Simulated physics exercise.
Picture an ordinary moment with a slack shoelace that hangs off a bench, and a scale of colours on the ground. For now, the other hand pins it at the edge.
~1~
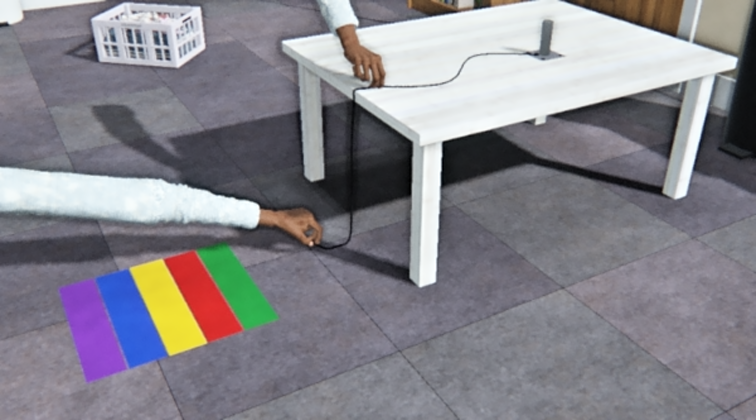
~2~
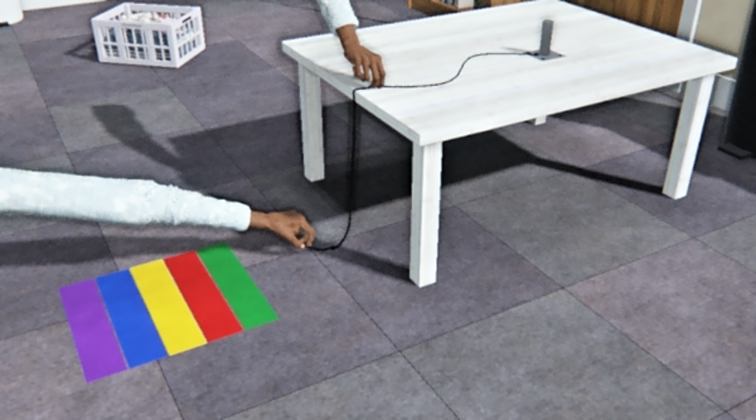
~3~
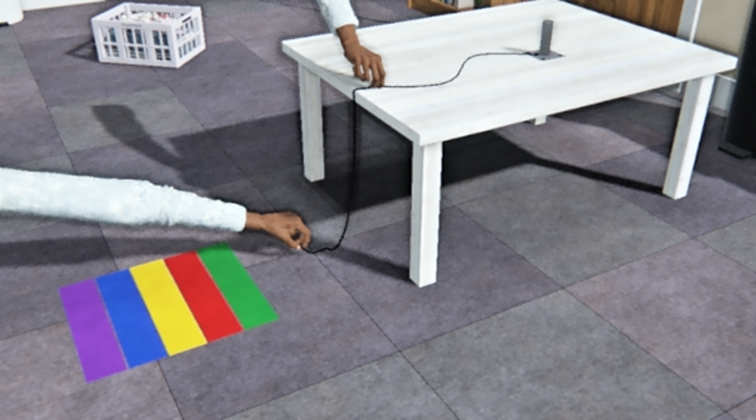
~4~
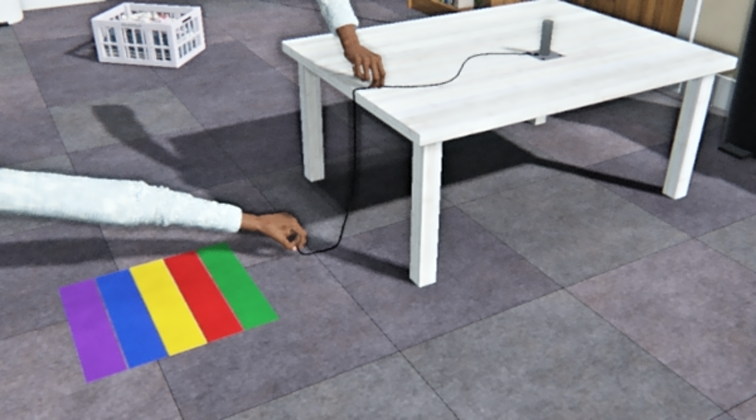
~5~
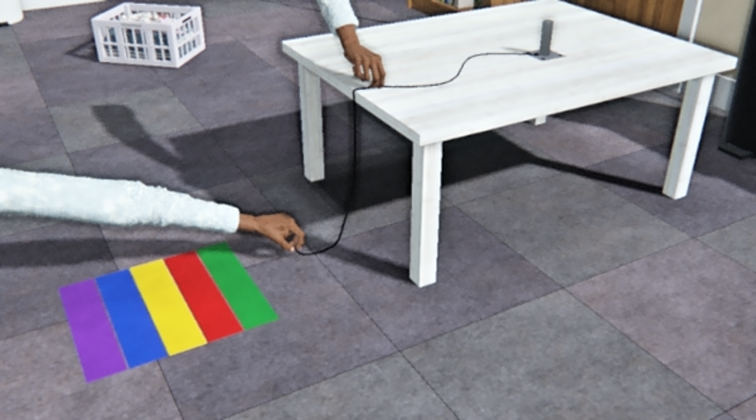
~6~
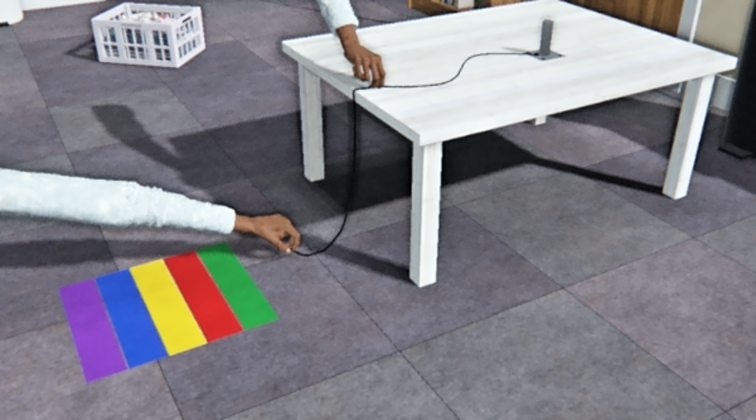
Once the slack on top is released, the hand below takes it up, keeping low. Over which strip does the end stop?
Over the yellow strip.
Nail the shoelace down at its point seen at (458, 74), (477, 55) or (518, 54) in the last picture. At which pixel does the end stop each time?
Near (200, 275), (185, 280) and (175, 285).
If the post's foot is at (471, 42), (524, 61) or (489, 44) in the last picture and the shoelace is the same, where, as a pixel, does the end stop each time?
About (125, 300), then (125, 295), then (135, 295).
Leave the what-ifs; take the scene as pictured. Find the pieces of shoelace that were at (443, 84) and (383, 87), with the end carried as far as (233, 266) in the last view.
They end up somewhere around (410, 80) and (359, 94).
Soon after, end near (233, 266); over green.
After that, end near (192, 278); over red.
At the stop, end near (166, 285); over yellow. The yellow one.
